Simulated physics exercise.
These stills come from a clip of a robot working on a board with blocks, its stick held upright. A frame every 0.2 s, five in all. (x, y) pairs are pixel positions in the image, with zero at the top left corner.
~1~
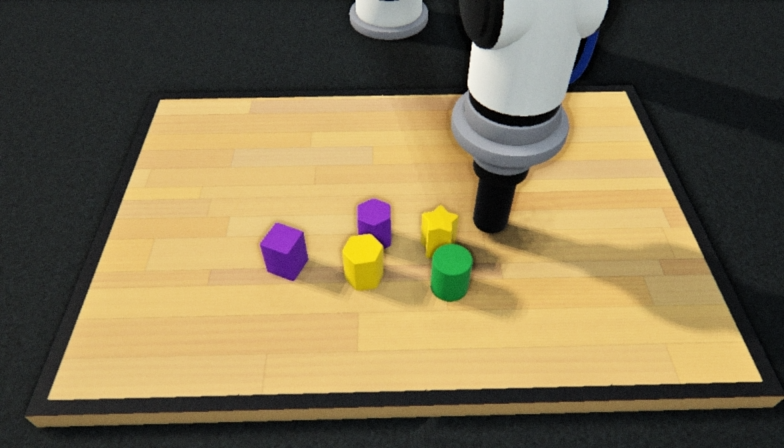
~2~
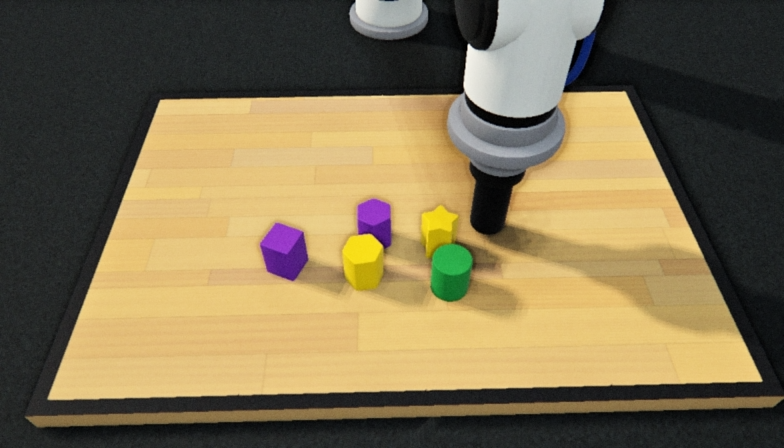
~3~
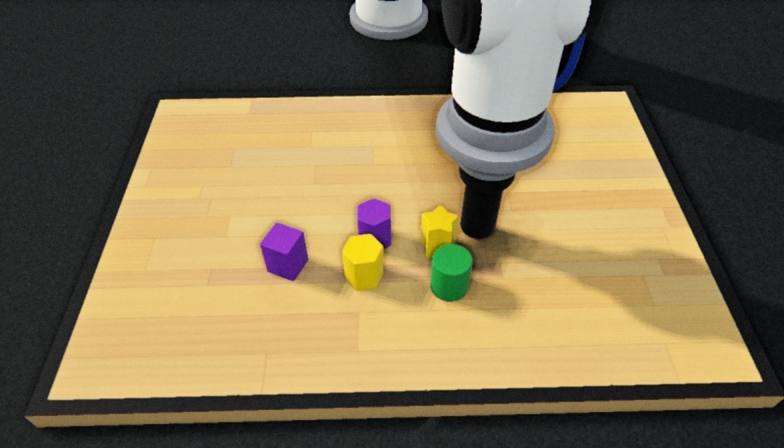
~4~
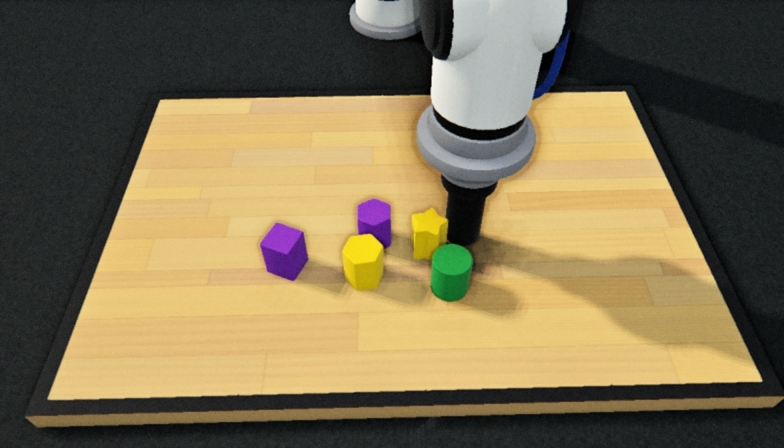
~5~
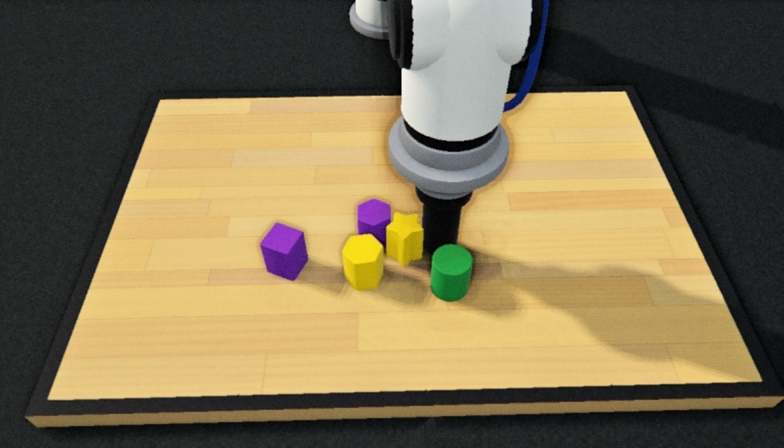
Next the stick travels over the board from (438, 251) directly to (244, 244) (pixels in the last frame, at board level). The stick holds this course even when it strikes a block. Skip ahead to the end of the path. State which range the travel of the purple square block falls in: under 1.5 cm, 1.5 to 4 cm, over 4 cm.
It will move more than 4 cm.
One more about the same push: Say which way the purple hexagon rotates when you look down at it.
Answer: With the clock.
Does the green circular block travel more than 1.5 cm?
My answer is no.
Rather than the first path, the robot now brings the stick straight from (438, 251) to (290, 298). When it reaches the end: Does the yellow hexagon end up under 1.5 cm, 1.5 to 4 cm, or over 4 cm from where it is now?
It travels more than 4 cm.
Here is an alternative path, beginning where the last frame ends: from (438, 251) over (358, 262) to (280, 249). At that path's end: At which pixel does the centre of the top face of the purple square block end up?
By then it is at (208, 241).
The first path, step by step. One third of the way, stick (372, 241); yellow hexagon (349, 254), turned 40° anticlockwise; purple hexagon (329, 199), turned 70° clockwise; yellow star-shaped block (339, 224).
Two thirds of the way, stick (307, 239); purple square block (247, 248), turned 40° anticlockwise; yellow hexagon (349, 254), turned 40° anticlockwise; purple hexagon (311, 191); yellow star-shaped block (270, 224).
At the end, stick (242, 237); purple square block (230, 254), turned 95° anticlockwise; yellow hexagon (349, 254), turned 40° anticlockwise; purple hexagon (311, 191), turned 145° clockwise; yellow star-shaped block (202, 224); green circular block in place.
